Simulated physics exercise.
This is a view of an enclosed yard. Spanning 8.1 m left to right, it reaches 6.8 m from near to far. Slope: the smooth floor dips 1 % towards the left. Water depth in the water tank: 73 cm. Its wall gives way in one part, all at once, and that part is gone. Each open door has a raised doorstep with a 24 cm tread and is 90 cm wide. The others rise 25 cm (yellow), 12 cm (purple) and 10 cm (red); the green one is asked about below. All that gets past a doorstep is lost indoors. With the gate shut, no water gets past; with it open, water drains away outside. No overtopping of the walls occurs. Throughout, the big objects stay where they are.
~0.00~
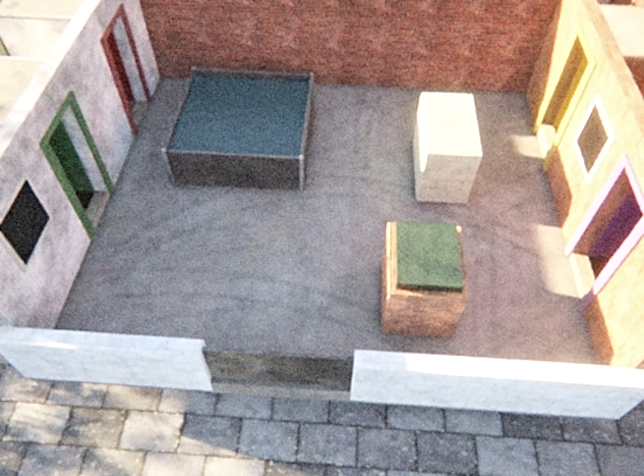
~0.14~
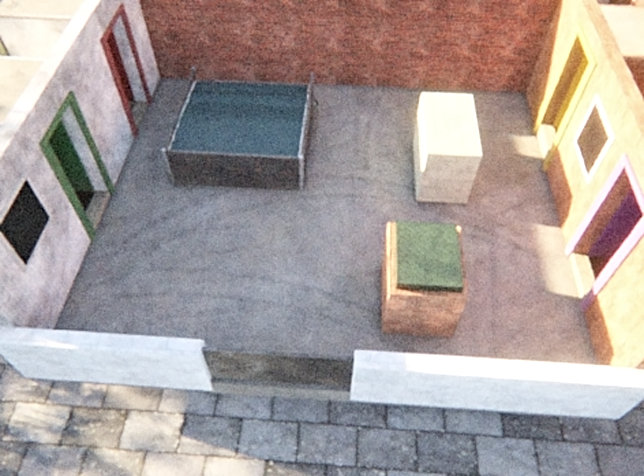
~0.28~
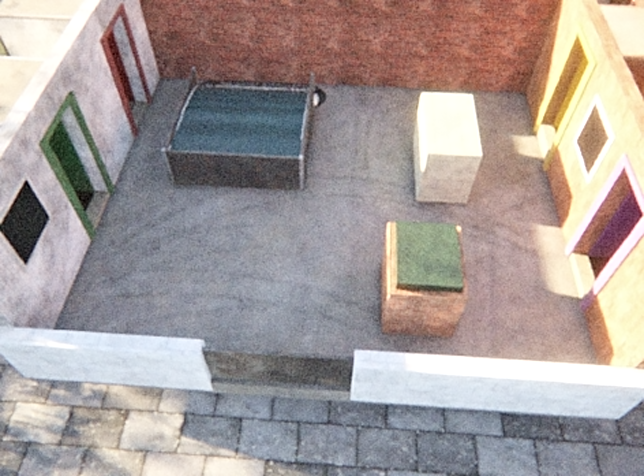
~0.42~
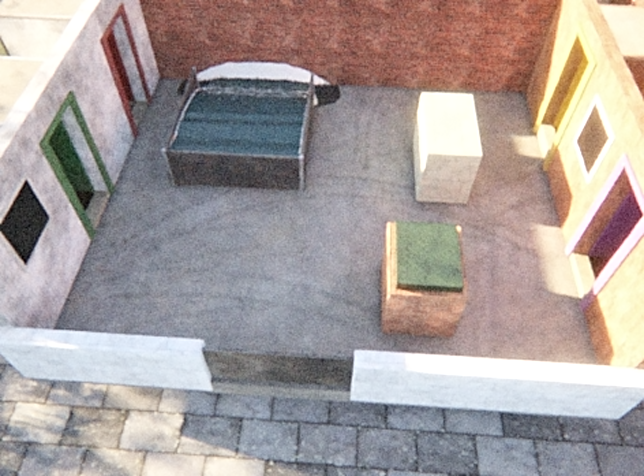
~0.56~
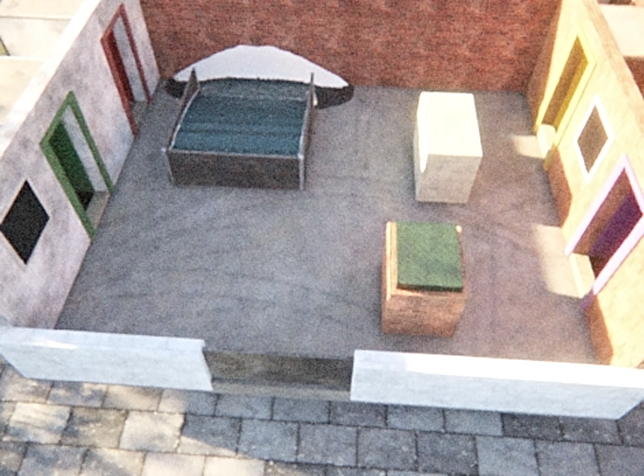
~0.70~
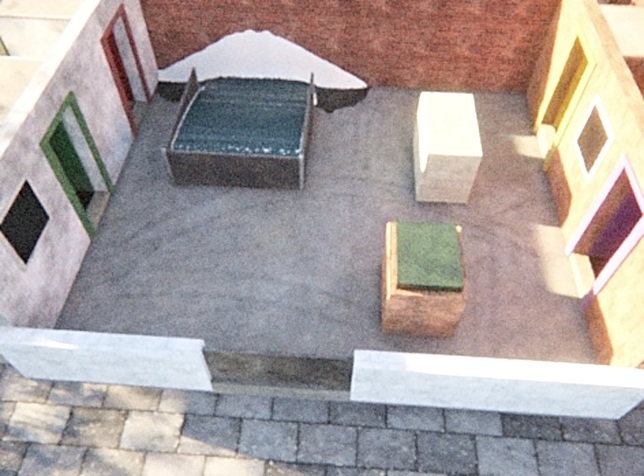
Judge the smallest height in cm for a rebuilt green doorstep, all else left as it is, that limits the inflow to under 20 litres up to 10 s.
Roughly 6.5 cm at the least.
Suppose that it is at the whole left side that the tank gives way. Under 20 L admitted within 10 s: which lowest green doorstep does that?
About 17 cm.
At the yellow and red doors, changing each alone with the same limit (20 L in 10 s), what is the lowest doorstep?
You'd want about 20 centimetres at yellow and about 18 centimetres at red.
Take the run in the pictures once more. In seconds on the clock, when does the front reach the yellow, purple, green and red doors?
Yellow: 2.4 s; purple: 3.6 s; green: 2.0 s; red: 1.1 s.
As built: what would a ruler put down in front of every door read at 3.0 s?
Door by door in centimetres - yellow 25, purple 0, green 5, red 18.
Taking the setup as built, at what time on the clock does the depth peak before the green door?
Around 7.0 seconds.
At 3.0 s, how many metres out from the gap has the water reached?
Around 6.2 m out.
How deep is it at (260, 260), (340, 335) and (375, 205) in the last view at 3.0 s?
Roughly 0, 0 and 1 cm, in turn.
After 1.4 s water covers 15 % of the floor, deepest (62 cm) near (167, 81); it has not reached the green door.
After 3.0 s water covers 45 % of the floor, deepest (36 cm) near (159, 81); 5 cm at the green door, 0 litres in over its 11 cm doorstep.
After 10.0 s water covers 95 % of the floor, deepest (14 cm) near (222, 89); 8 cm at the green door, 0 litres in over its 11 cm doorstep.
At the green door as built, the water arrived by 2.0 s and peaked near 11 cm at 7.2 s.
Run again over the same 10 s with other heights there, 25 litres in over 6 cm, 9 litres over 8 cm. The limit of 20 litres is kept from about 6.5 cm up.
